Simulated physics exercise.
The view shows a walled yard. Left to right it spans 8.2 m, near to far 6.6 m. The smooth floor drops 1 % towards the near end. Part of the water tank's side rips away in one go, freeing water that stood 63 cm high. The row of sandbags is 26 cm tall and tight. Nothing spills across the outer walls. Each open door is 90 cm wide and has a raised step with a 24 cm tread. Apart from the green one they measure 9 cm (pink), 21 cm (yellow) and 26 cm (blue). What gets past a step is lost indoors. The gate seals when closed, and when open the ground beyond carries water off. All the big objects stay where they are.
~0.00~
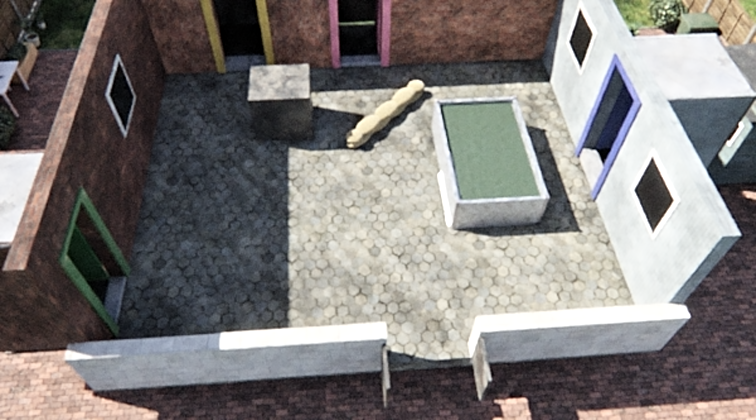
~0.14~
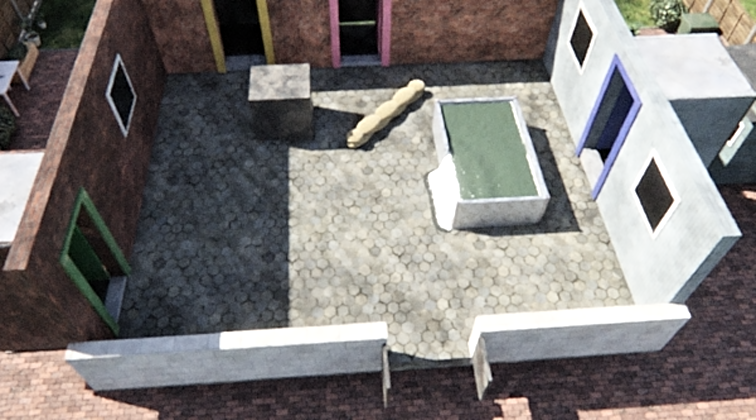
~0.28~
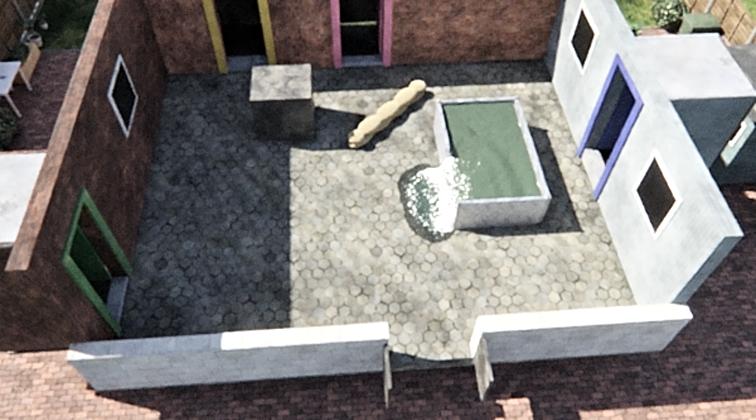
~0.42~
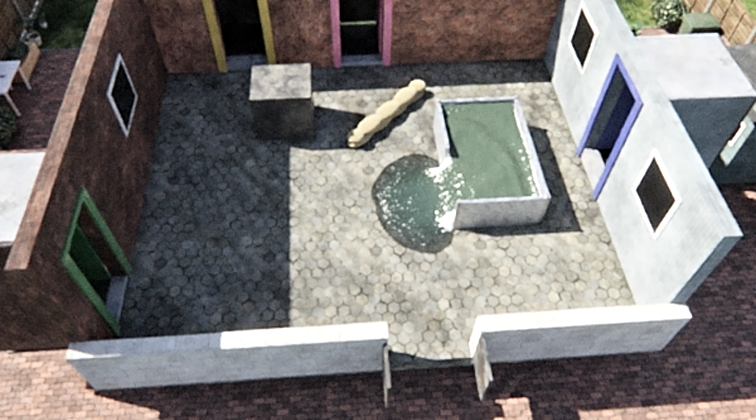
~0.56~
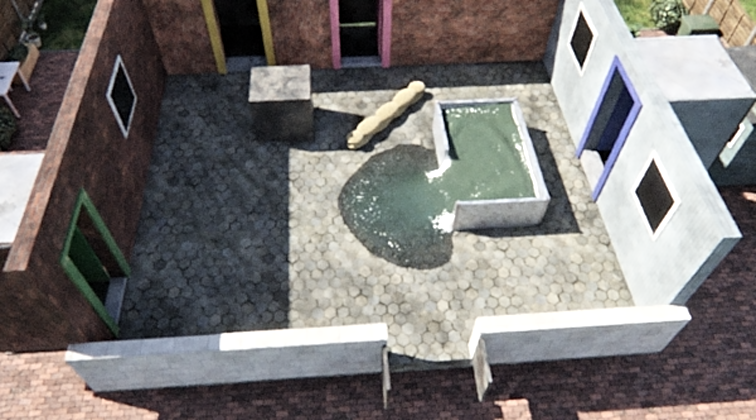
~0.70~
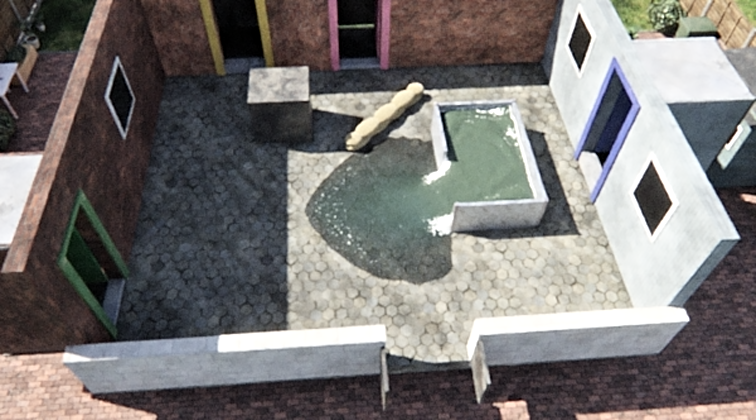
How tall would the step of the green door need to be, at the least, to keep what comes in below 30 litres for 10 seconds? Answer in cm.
Close to 14 cm is just enough.
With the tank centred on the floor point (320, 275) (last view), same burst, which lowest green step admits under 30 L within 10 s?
Some 29 cm.
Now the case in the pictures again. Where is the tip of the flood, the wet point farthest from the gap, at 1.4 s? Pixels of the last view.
Around (178, 228).
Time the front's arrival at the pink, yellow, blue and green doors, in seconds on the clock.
Pink 7.0 s, yellow 4.5 s, blue not within the 10 s, green 2.2 s.
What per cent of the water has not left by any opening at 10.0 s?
About 88 per cent.
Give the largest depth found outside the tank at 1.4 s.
Up to some 36 cm.
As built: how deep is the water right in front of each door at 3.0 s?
In cm: Pink 0, yellow 0, blue 0, green 15.
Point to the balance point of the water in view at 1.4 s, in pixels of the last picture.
At about (436, 190).
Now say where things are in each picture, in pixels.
Still water, 63 cm deep, in the water tank at (487, 149); the green door at (99, 269) is dry, in the first picture.
The gap is at (451, 190), the front 0.3 m out at (437, 223); the back of the water tank holds 63 cm, in the second picture.
The front is at (404, 193), 0.8 m from the gap at (452, 192); 1.1 m2 of floor is wet, 63 cm left at the back, in the third picture.
The gap is at (451, 193), the front 1.3 m out at (378, 201); the back of the water tank holds 59 cm, in the fourth picture.
Water pours out at (451, 194) and has run 1.9 m, to (345, 210); about 6 cm deep outside, 53 cm at the back, in the fifth picture.
The front is at (313, 216), 2.4 m from the gap at (449, 196); 5.1 m2 of floor is wet, 54 cm left at the back; 3.4 m in a straight line remain to the green door at (98, 271), in the sixth picture.
After 1.4 s water covers 25 % of the floor, deepest (36 cm) near (444, 214); it has not reached the green door.
After 3.0 s water covers 50 % of the floor, deepest (34 cm) near (115, 336); 15 cm at the green door, 26 litres in over its 6 cm step.
After 10.0 s water covers 70 % of the floor, deepest (8 cm) near (339, 354); 8 cm at the green door, 190 litres in over its 6 cm step.
At the green door as built, the water arrived by 2.2 s and peaked near 20 cm at 3.8 s.
Run again over the same 10 s with other heights there, 48 litres in over 12.5 cm, 12 litres over 17 cm. The limit of 30 litres is kept from about 14 cm up.
